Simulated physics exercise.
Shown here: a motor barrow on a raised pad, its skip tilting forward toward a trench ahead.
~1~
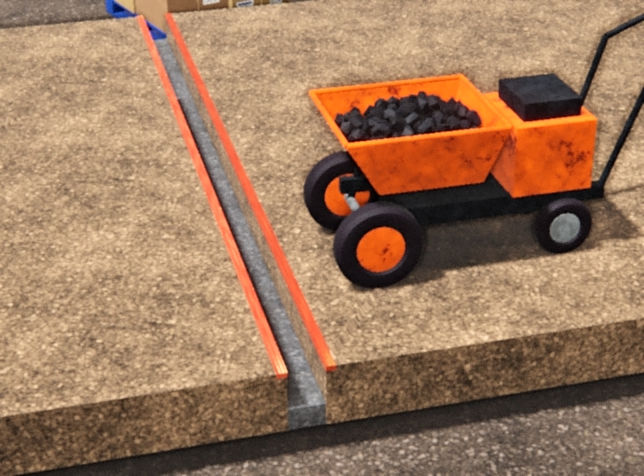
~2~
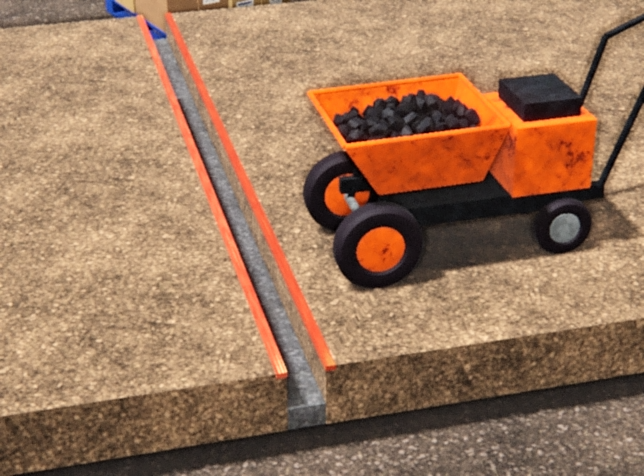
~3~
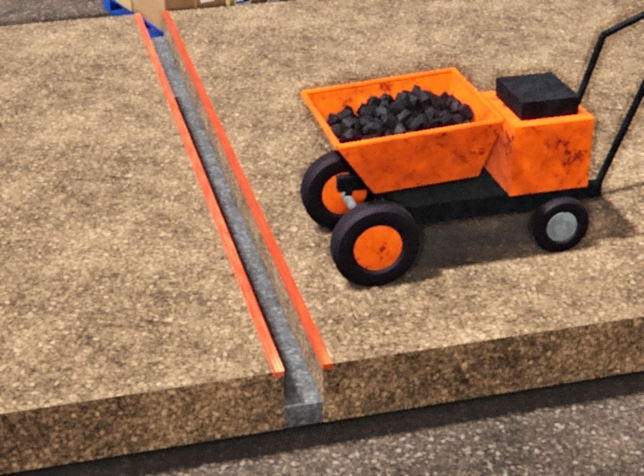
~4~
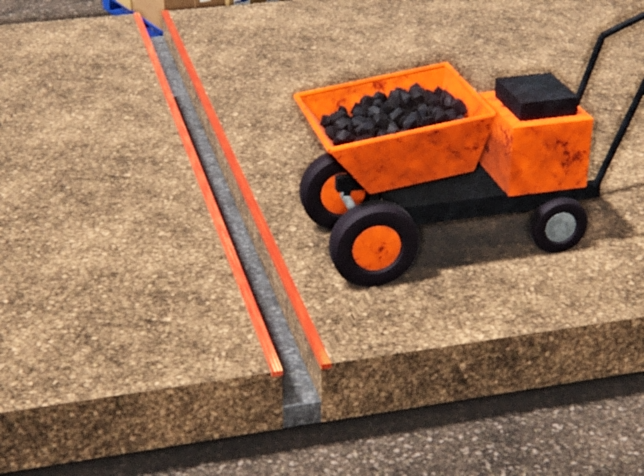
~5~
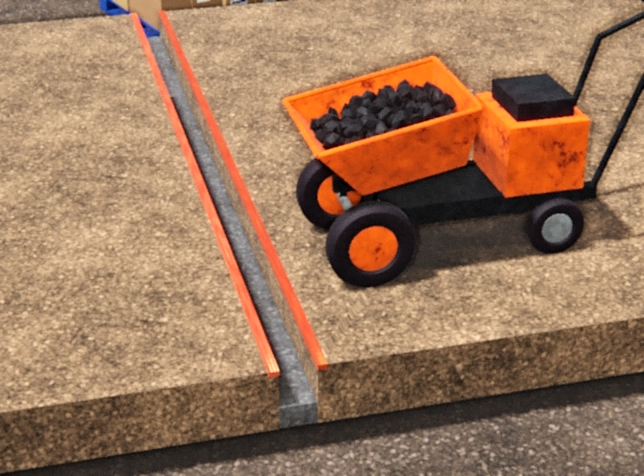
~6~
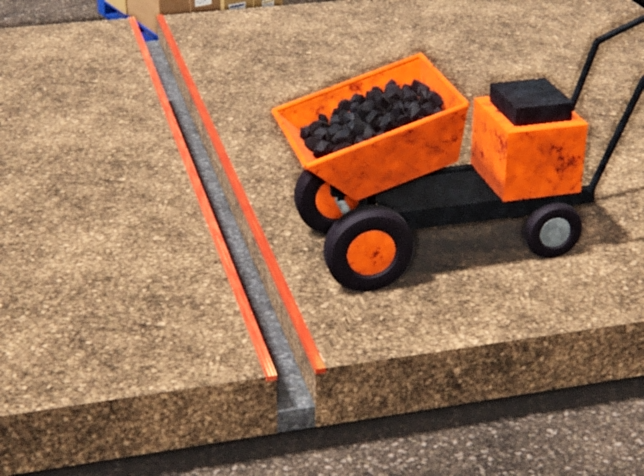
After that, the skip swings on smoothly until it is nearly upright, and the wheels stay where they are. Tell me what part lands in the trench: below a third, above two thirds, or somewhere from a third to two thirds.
The trench never gets as much as a third.
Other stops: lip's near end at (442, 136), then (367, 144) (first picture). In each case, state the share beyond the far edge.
0 % then 40 %.
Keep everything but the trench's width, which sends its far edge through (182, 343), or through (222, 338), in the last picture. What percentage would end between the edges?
I'd say some 90 in a hundred, followed by 70 in a hundred.
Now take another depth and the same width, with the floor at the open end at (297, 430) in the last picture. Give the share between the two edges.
Around 10 percent.
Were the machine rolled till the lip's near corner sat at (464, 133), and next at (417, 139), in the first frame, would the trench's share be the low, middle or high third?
For the first position, under a third; for the second, between a third and two thirds.
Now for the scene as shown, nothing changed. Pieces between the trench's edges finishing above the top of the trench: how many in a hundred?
My estimate would be close to 0 per cent.
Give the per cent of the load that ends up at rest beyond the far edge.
Around 70 %.
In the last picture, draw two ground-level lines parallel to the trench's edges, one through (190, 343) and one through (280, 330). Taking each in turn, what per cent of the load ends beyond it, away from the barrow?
Result, first then second: 20 %, 70 %.
Soon after the last picture, skip tipped steeply; all in the skip.
A little later, skip tipped steeply; nearly all in the skip; a small part beyond it; a stray few falling.
Later still, skip tipped right over; about a third in the skip; a stray few in or heaped over the trench; about two thirds beyond it.
By the end, skip tipped right over; about a quarter in the skip; a small part in or heaped over the trench; about two thirds beyond it.
